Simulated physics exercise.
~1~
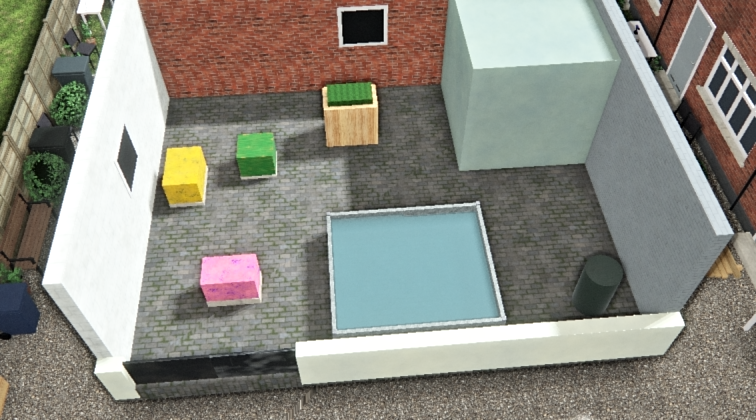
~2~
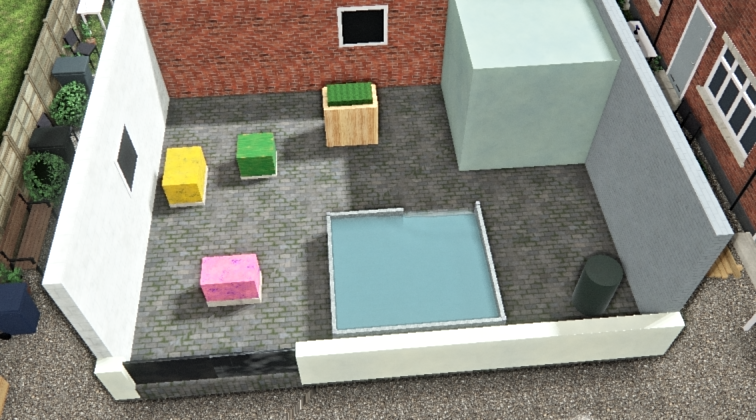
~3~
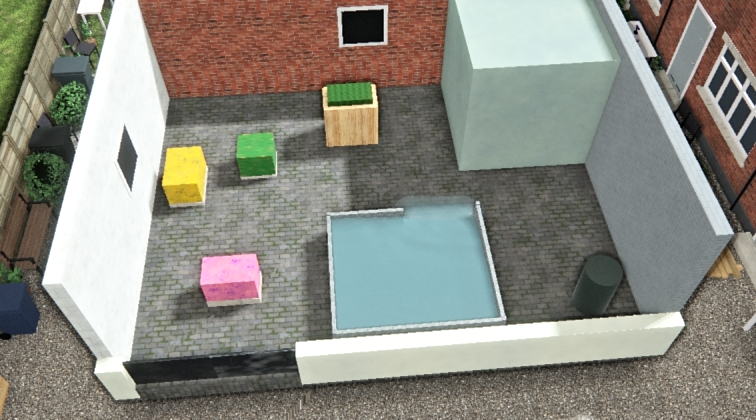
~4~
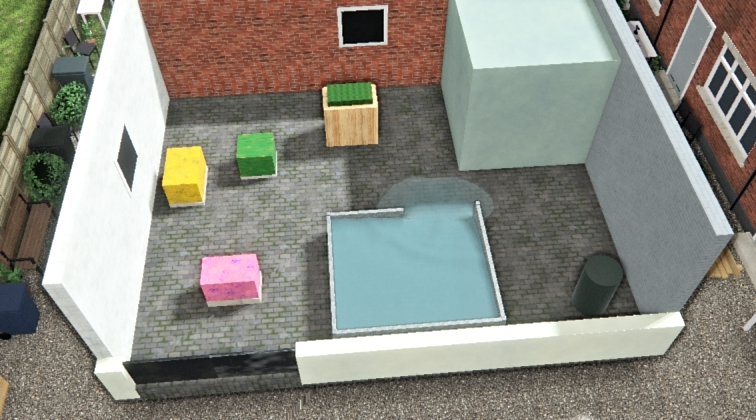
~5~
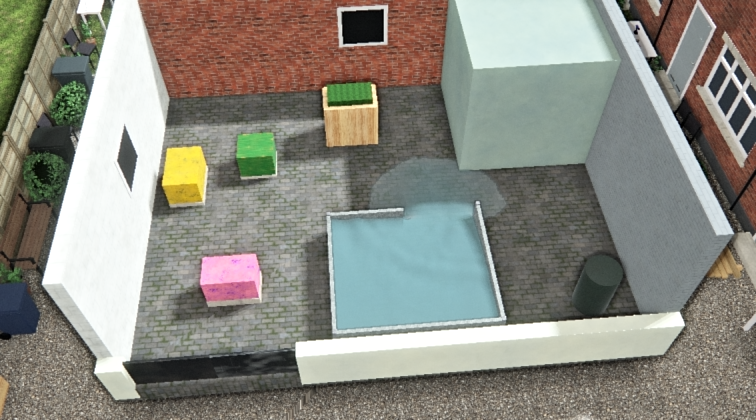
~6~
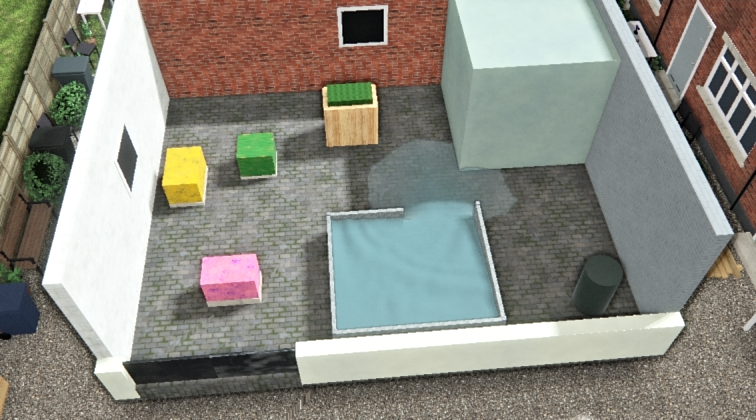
A section of the far rim of a low, open pool of blue water disappears, and a thin, clear sheet of water pours out through the gap, fanning across the grey paving towards the brick wall and pale green block. Yellow, green and pink cubes sit left, a green-topped wooden box behind, a dark cylinder right. The high, fixed view looks down into the walled yard as faint ripples cross the pool.
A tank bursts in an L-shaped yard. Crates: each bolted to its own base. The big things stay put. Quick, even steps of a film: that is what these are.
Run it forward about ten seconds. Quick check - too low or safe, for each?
Pink crate safe; green crate too low; yellow crate too low.
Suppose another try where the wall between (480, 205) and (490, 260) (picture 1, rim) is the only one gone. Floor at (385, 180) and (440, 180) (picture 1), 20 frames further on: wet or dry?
Untouched, then submerged.
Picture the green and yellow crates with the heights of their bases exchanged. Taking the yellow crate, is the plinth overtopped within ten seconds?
The yellow crate gets flooded.
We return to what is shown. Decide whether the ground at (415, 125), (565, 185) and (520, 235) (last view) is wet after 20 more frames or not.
First spot swamped, second spot swamped, third spot clear.
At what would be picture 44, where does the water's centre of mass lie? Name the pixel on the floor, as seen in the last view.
Estimate: (399, 199).
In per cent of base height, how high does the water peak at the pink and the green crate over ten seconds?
I'd put it at some 50 % for one and some 160 % for the other, in that order.
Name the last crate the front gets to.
I'd pick the crate marked pink.
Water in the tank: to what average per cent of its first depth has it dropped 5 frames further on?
I make it 80 per cent.
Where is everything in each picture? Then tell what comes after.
The open tank at (411, 266) is whole and still, in the first frame.
The front is at a hidden place, out from the gap on the open tank's far side, in the second frame.
The front is at (474, 205), out from the gap on the open tank's far side, in the third frame.
Water pours out on the open tank's far side and has run to (463, 182), in the fourth frame.
The front is at (411, 162), out from the gap on the open tank's far side, in the fifth frame.
Water pours out on the open tank's far side and has run to (423, 142), in the sixth frame.
A moment on, water covers 20 % of the floor; the pink crate not reached, the green crate not reached, the yellow crate not reached.
Next, water covers 25 % of the floor; the pink crate not reached, the green crate not reached, the yellow crate not reached.
Then, water covers 40 % of the floor; the pink crate not reached, the green crate water round its plinth, the yellow crate not reached.
Later, water covers 65 % of the floor; the pink crate not reached, the green crate water round its plinth, the yellow crate water round its plinth.
In the end, water covers 100 % of the floor; the pink crate stayed above the water, the green crate was topped, the yellow crate was topped.
